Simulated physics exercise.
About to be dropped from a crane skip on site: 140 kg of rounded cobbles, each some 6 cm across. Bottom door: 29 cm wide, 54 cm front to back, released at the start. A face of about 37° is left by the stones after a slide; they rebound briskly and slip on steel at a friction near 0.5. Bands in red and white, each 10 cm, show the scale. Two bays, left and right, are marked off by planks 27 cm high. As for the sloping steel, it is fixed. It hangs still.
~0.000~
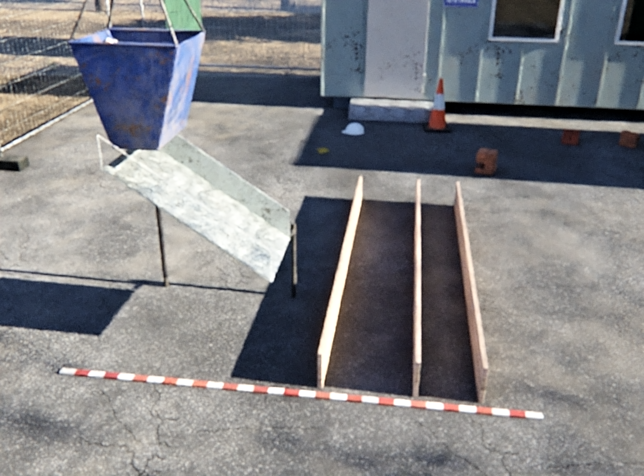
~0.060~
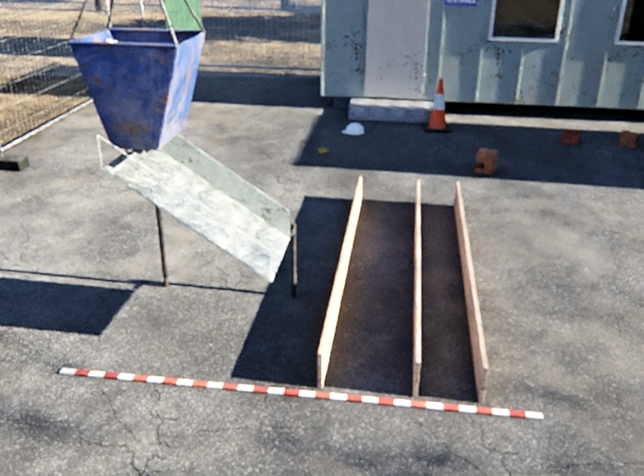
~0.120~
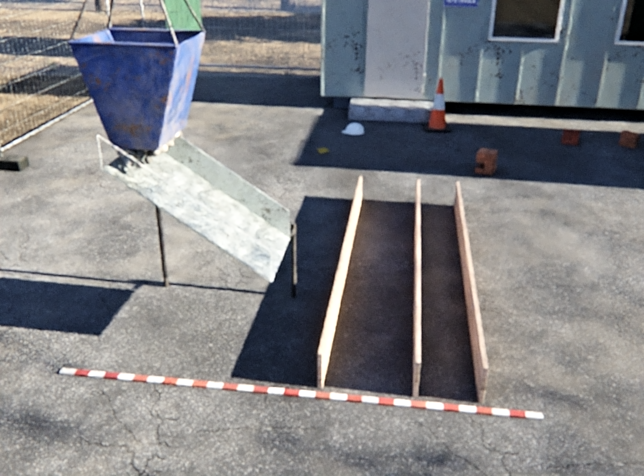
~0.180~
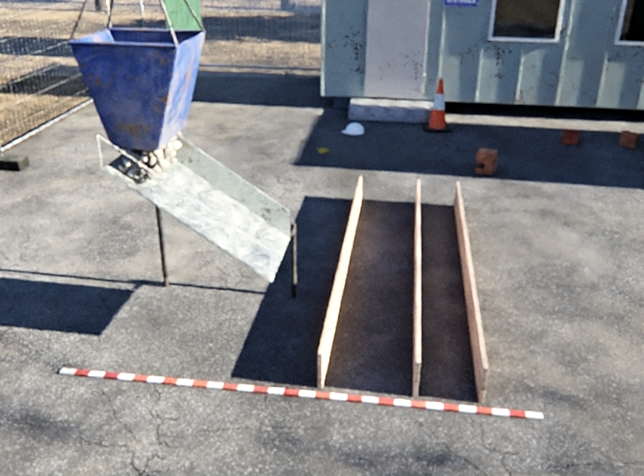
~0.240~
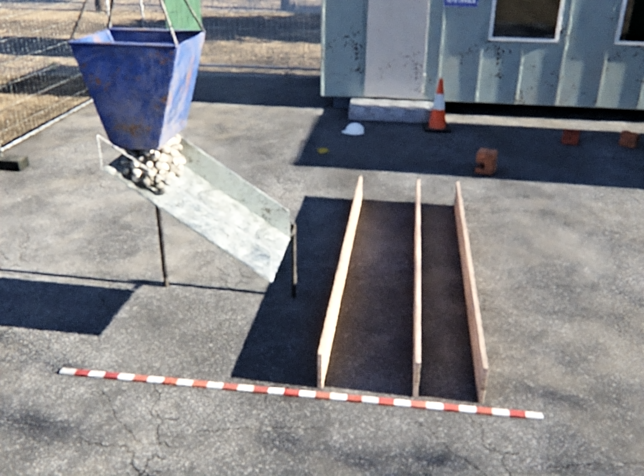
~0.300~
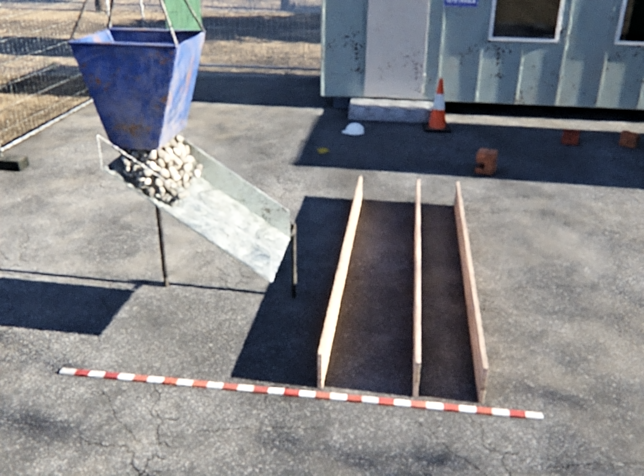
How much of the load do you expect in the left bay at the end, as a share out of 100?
About 54 out of 100 of it.
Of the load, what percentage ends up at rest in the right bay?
About 0 per cent.
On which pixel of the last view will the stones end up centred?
Their centre ends up around (348, 332).
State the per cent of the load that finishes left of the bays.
Close to 45 in a hundred.
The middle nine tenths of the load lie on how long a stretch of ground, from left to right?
I'd put it at close to 90 cm.
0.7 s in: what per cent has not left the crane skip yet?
I'd put it near 15 per cent.
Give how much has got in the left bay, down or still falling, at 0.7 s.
I'd put it near 0 per cent.
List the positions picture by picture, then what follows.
The outlet is at (134, 141); nothing has dropped yet, in the first picture.
The outlet is at (134, 141); 3 % is out, in the second picture.
Outlet at (134, 141), the stream shows down to (152, 150); 91 % still inside, in the third picture.
Outlet at (134, 141), the stream shows down to (160, 165); 82 % still inside, in the fourth picture.
Outlet at (134, 141), the stream shows down to (170, 178); 73 % still inside, in the fifth picture.
Outlet at (134, 141), the stream shows down to (185, 184); 64 % still inside, in the sixth picture.
After 0.7 s, 16 % in the crane skip, 79 % on the steel, 6 % falling or lying left of the bays; the stones farthest right are at (318, 274).
After 1.1 s, 0 % in the crane skip, 58 % on the steel, 26 % falling or lying left of the bays, 16 % falling or lying in the left bay; the stones farthest right are at (409, 329).
After 1.7 s, 0 % in the crane skip, 10 % on the steel, 44 % falling or lying left of the bays, 46 % falling or lying in the left bay; the stones farthest right are at (410, 341).
After 2.6 s, 0 % in the crane skip, 46 % falling or lying left of the bays, 54 % falling or lying in the left bay; the stones farthest right are at (410, 334).
After 4.5 s, 0 % in the crane skip, 46 % left of the bays, 54 % in the left bay; the stones farthest right are at (410, 334).
